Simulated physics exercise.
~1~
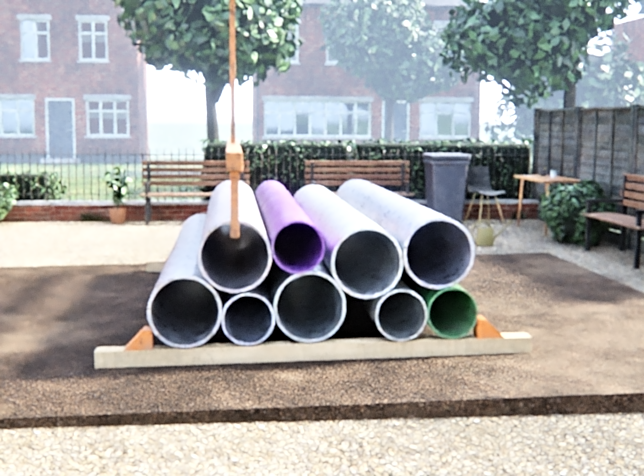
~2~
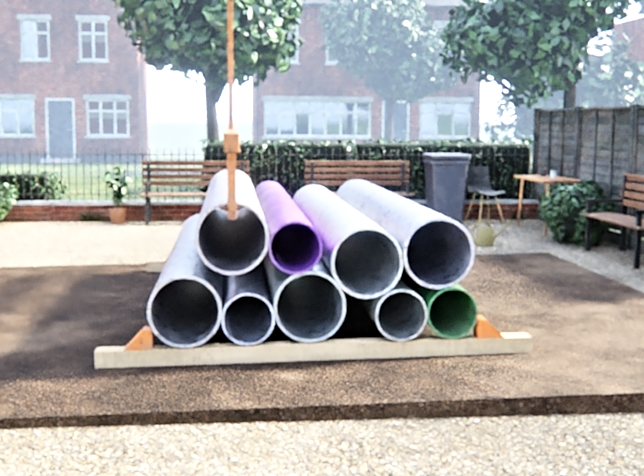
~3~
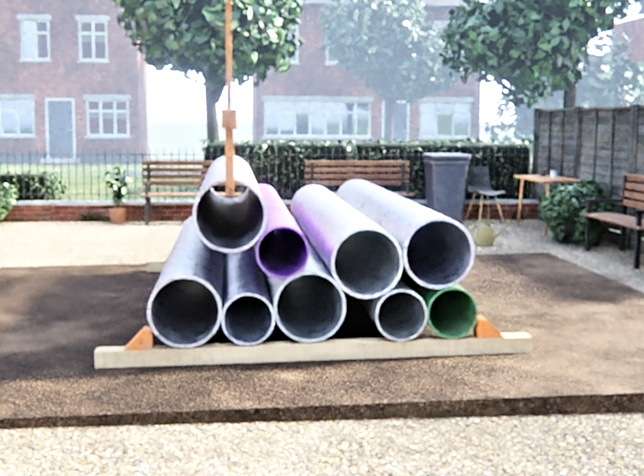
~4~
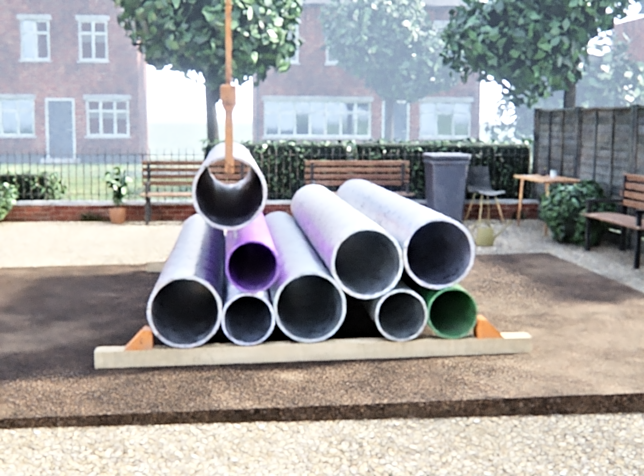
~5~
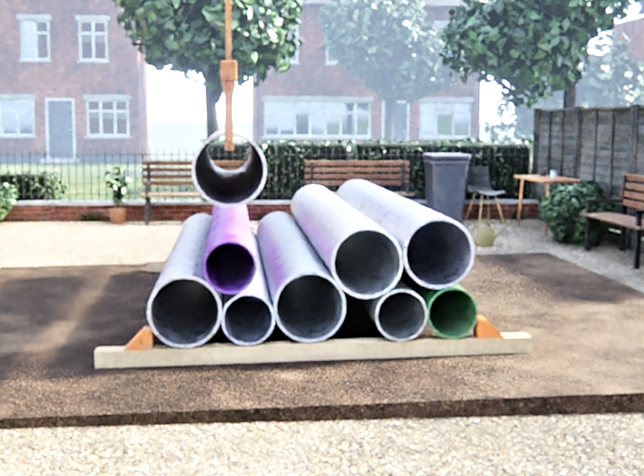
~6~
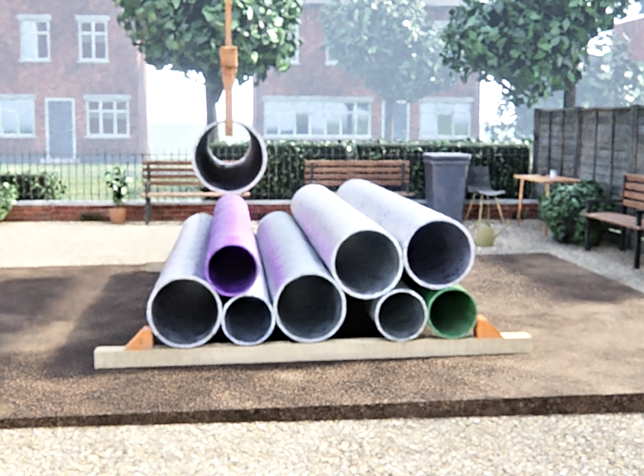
To begin with, nine pipes, one purple and one green, lie stacked end-on between orange wedges on a pale beam, with a garden and brick houses behind. An orange hoist hooked into the upper left grey pipe starts raising it, while the rest stay put. As it climbs, the purple pipe beside it rolls left and sinks into the space being vacated. It settles over a small grey pipe, between two larger ones. By the end, the lifted pipe hangs just above the purple one, and the green pipe still sits at the lower right, with the remaining grey pipes unmoved.
